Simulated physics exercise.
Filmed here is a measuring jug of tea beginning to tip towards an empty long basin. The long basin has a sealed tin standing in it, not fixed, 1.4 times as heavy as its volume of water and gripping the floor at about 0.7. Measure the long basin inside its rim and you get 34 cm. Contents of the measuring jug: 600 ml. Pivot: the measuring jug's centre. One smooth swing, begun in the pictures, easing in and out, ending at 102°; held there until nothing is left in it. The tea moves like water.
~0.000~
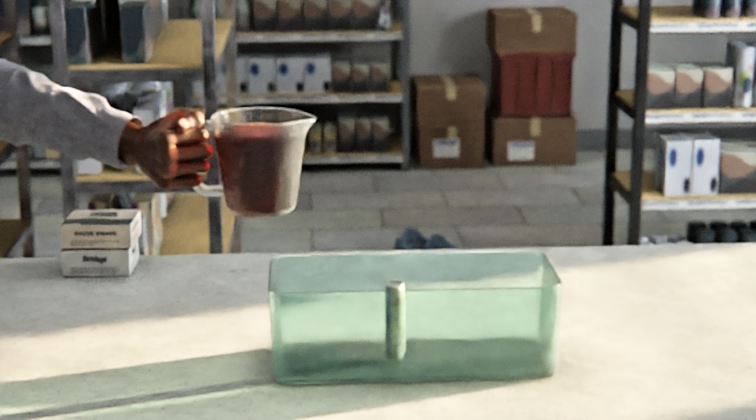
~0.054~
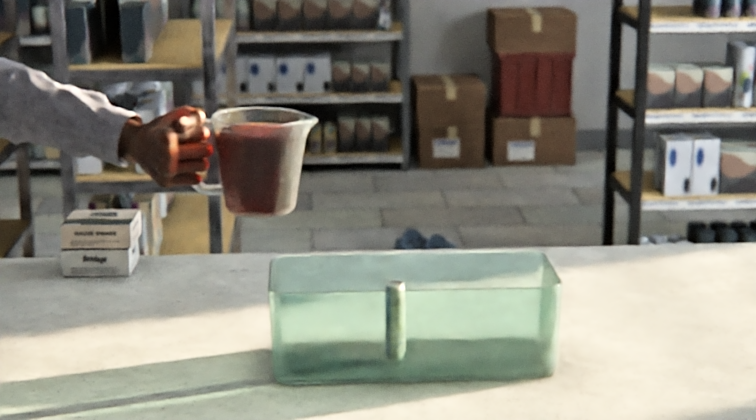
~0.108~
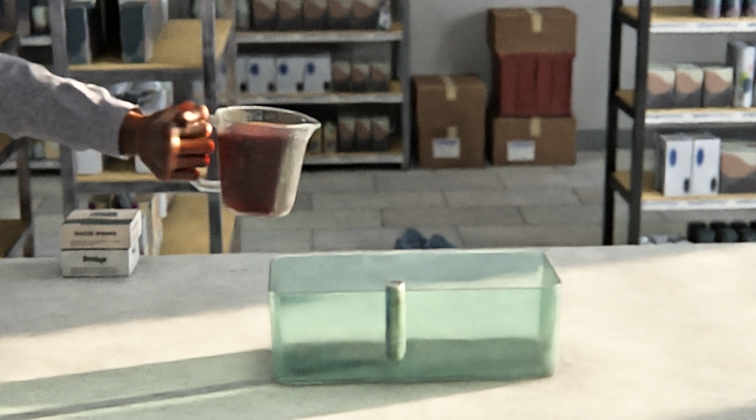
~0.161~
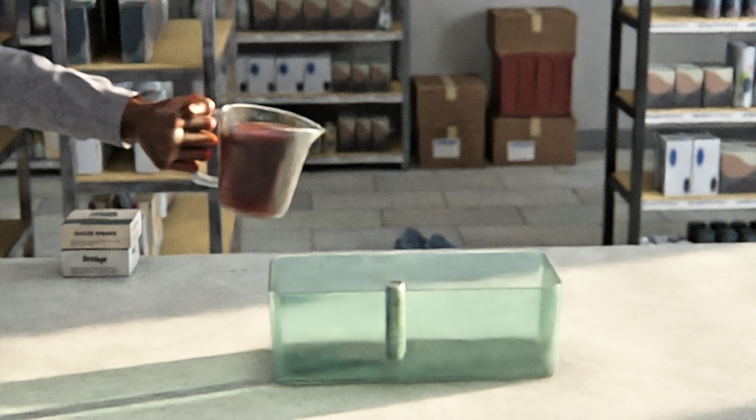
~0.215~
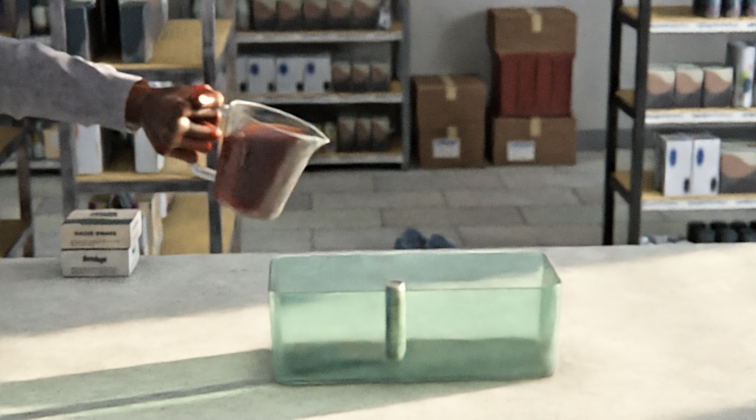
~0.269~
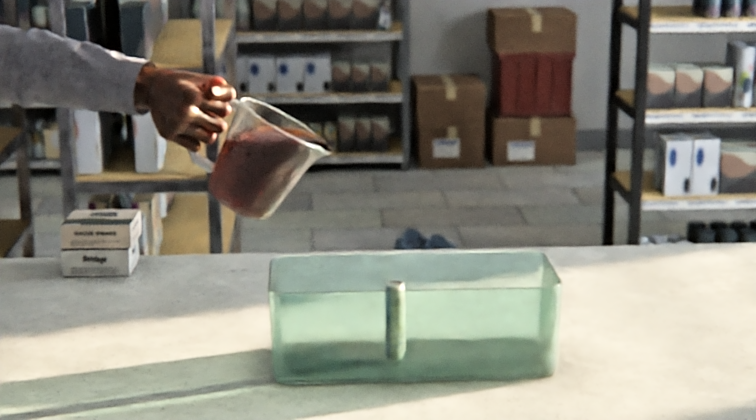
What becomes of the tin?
It is upset.
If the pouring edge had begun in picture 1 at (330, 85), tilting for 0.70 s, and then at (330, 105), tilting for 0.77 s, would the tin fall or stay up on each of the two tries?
Try 1: Tipped over; try 2: Tipped over.
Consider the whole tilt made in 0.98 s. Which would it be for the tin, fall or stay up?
In that case the tin overturns.
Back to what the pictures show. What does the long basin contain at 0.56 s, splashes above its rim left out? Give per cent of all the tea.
About 20 per cent.
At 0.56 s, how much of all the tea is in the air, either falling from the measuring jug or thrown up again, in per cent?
Some 26 % is the figure.
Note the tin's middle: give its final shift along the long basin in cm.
Looks like roughly 7.5 cm in total.
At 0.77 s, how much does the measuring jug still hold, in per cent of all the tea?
About 12 per cent.
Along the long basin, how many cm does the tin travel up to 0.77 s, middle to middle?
Centre to centre, close to 5 cm.
After 0.56 s the tilt is 88° and 53 per cent is still to pour; the tin stands where it began.
After 0.77 s the tilt is 102° and 11 per cent is still to pour; the tin lies on its side.
After 0.99 s the tilt is 102° and 1 per cent is still to pour; the tin lies on its side.
After 1.23 s the tilt is 102° and 0 per cent is still to pour; the tin lies on its side.
In the end the tin lies on its side.
